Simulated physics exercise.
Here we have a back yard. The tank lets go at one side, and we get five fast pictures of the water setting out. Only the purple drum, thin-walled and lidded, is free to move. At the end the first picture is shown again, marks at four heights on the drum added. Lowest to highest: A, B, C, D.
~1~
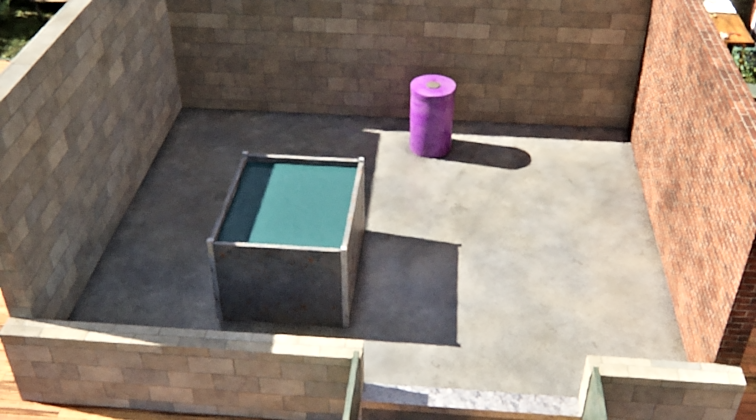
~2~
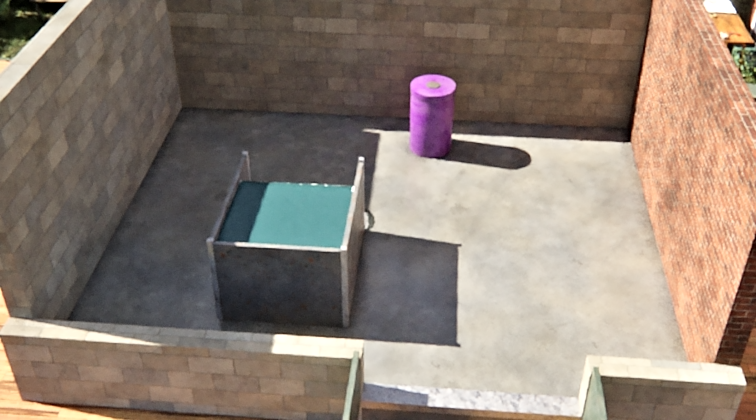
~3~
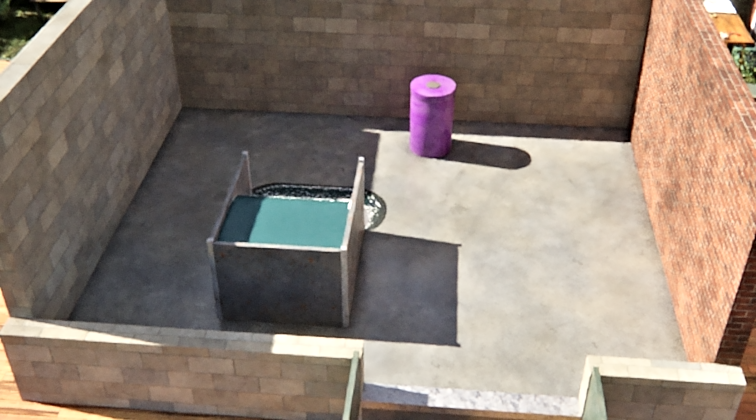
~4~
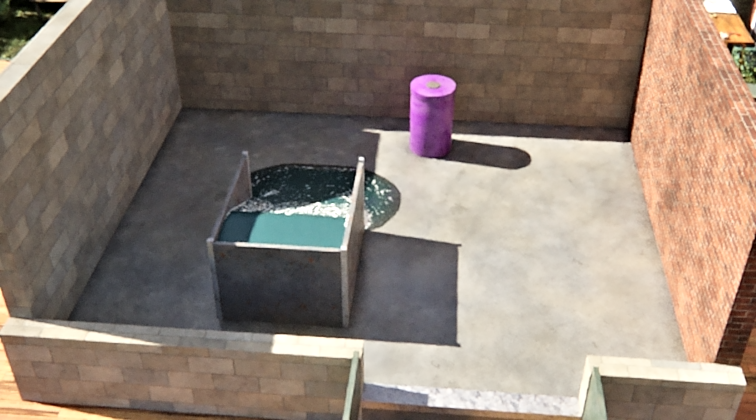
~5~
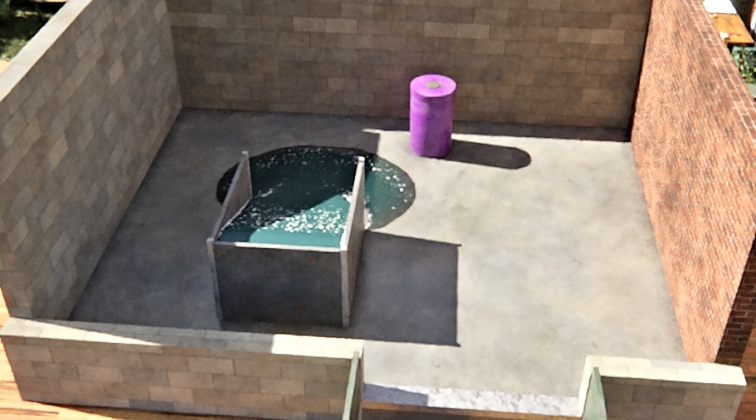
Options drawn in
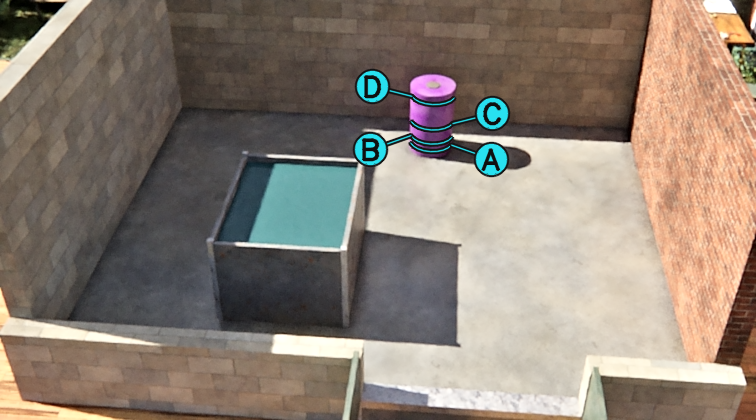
At the start, a square tank full of blue-green water stands in a walled yard, with a purple drum behind it to the right. The tank's far side opens and water pours out, spreading over the ground behind and beside it as the level inside drops, while the drum stays still.
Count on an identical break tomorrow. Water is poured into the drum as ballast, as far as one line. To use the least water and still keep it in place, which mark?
I would pick line C.
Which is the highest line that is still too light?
B it is.
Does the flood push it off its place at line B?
Yes, it does.
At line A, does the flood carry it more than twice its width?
Yes, clearly.
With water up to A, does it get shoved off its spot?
Yes, it does.
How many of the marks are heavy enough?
Two of the four.
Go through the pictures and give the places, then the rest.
Lid of the purple drum at (433, 85); tank full, its middle at (291, 205); open gate at (474, 352).
Water covers 2 % of the ground, mostly out of sight from here.
Water covers 5 % of the ground, mostly out of sight from here.
Water covers 8 % of the ground and is seen nearest the drum at (393, 198).
Lid of the purple drum at (433, 85); water covers 11 % of the ground and is seen nearest the drum at (374, 158).
On the marked copy, A at (430, 151); B at (430, 144); C at (431, 130); D at (432, 104); from the bottom up A, B, C, D.
With A, it is pushed about 6 times its own width away.
With B, it is pushed about its own width away.
With C, it does not move.
With D, it does not move.
